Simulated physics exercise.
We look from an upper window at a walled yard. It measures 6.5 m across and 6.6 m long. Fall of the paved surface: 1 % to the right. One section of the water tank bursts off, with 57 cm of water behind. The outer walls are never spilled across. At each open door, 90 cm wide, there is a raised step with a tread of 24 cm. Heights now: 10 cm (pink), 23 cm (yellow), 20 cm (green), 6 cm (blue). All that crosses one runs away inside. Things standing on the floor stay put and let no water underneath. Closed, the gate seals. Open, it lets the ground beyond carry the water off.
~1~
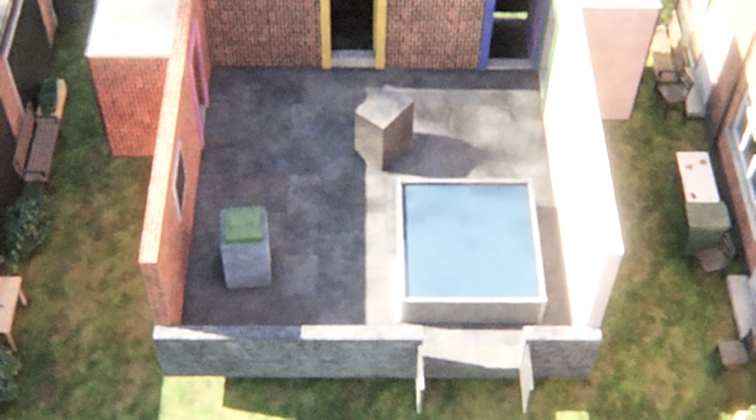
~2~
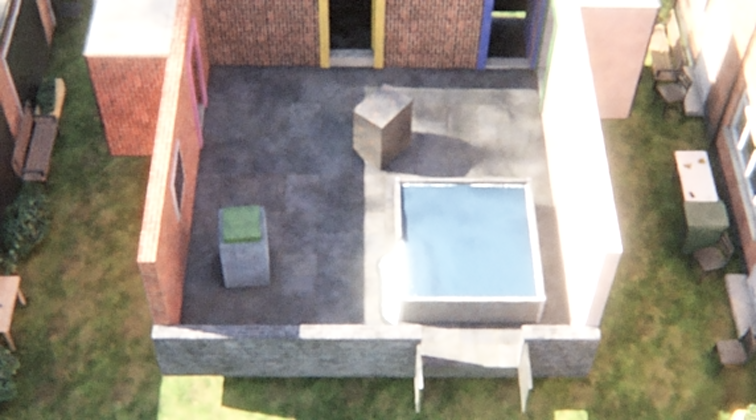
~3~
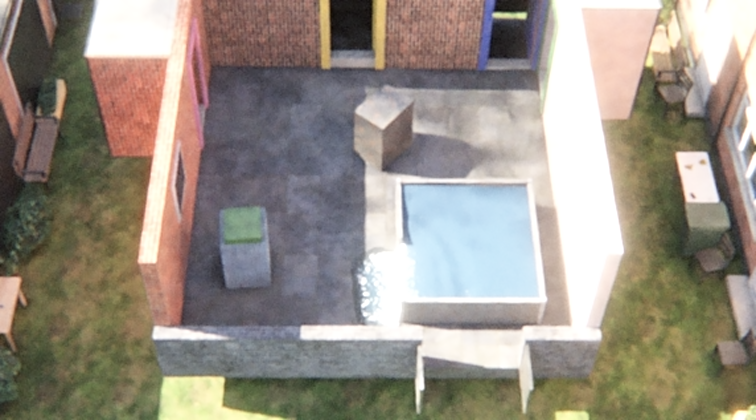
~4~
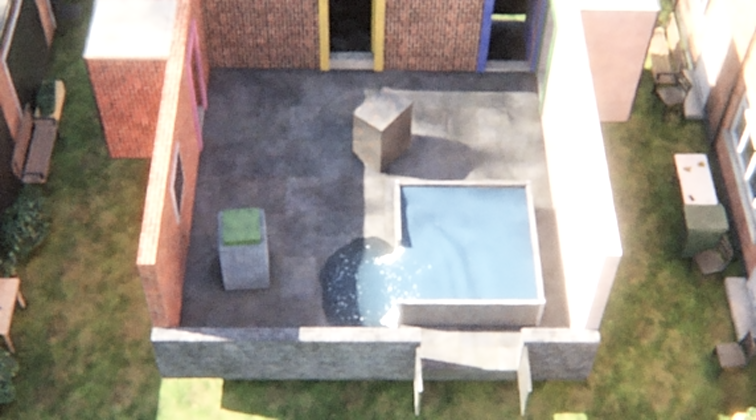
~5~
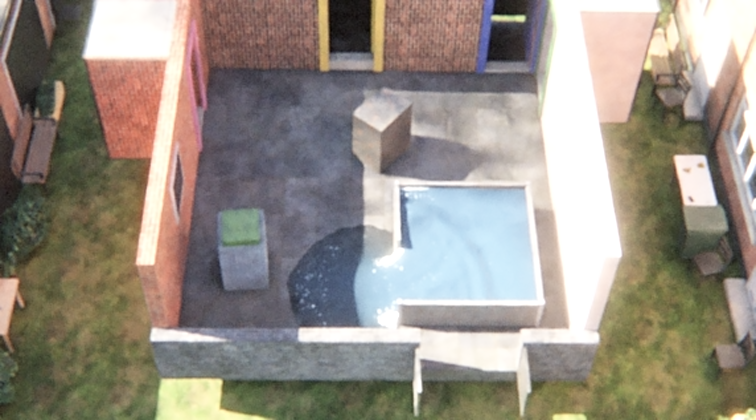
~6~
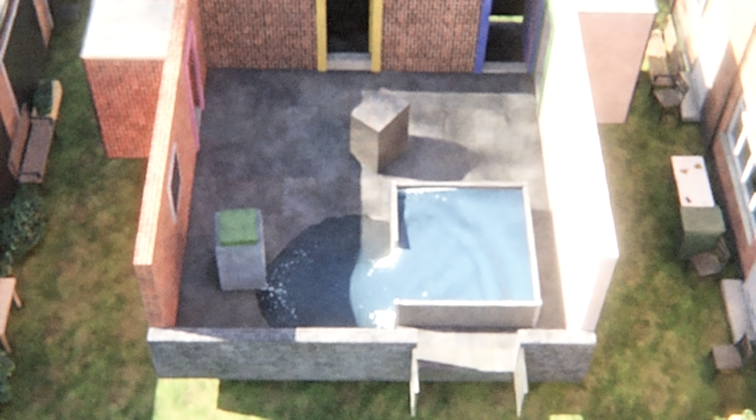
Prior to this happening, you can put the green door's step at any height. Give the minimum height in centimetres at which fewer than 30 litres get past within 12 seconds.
12 cm.
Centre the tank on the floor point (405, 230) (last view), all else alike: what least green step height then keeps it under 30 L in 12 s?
At least roughly 13.0 cm high.
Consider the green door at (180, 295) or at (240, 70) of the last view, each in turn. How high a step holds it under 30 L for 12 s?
23 and 18 cm.
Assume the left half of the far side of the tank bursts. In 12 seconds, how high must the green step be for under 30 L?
Roughly 21 cm.
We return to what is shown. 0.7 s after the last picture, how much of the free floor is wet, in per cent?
The wet part is about 20 per cent.
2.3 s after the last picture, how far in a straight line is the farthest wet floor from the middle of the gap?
Near 5.8 metres, give or take.
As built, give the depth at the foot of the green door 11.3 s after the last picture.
Lab note: Depth approx. 14.0 cm.
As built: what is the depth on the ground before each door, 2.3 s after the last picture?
Lab note, cm: Pink 6; yellow 0; green 0; blue 0.
Then, 0.7 s after the last picture water covers 20 % of the floor, deepest (32 cm) near (383, 310); it has not reached the green door.
Then, 2.3 s after the last picture water covers 40 % of the floor, deepest (37 cm) near (187, 326); it has not reached the green door.
Then, 11.3 s after the last picture water covers 100 % of the floor, deepest (17 cm) near (537, 358); 14 cm at the green door, 0 litres in over its 20 cm step.
At the green door as built, the water peaked near 17 cm, 7.1 s after the last picture.
Run again over the same 12 s with other heights there, 46 litres in over 11 cm, 18 litres over 13 cm. The limit of 30 litres is kept from about 12 cm up.
